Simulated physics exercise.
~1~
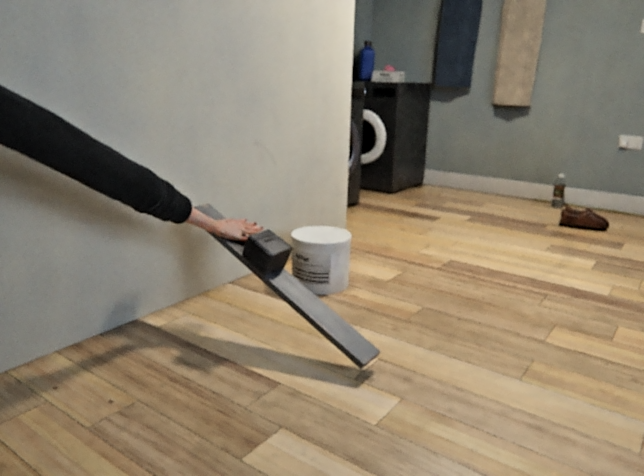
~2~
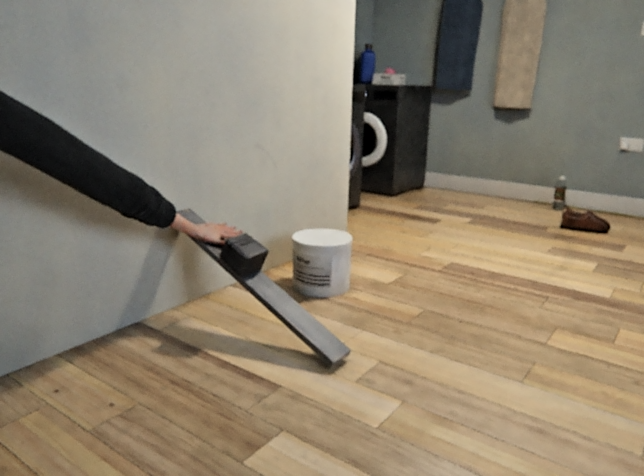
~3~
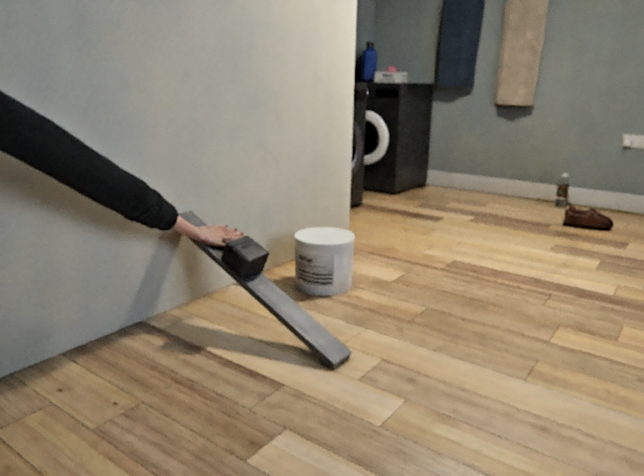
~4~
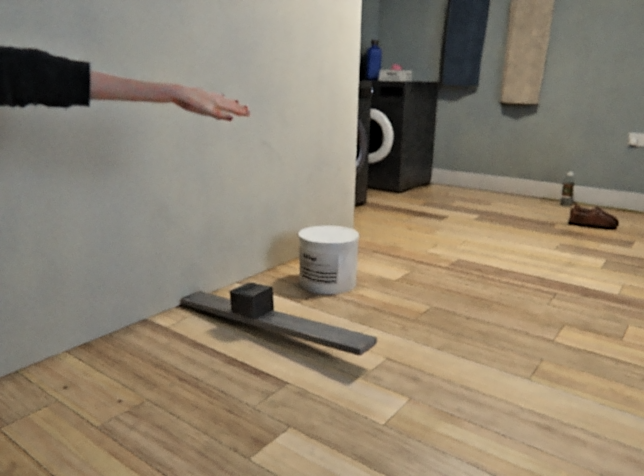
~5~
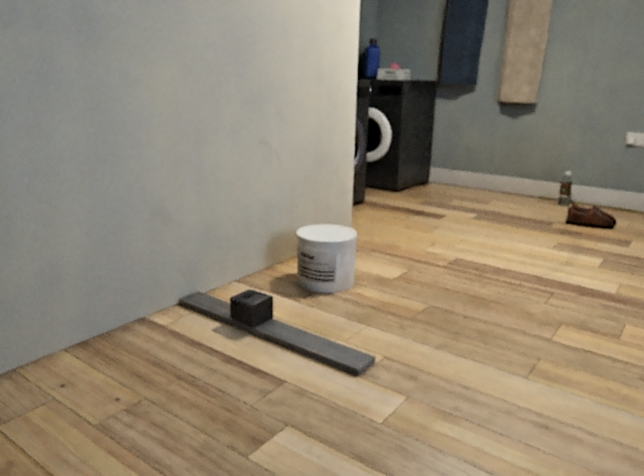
We see a hand holding a grey plank with a dark block on it, leaning at a slant against a wall beside a white pail. The hand lets go and draws back, and the plank slides down until it lies flat on the wooden floor, the block still on top.
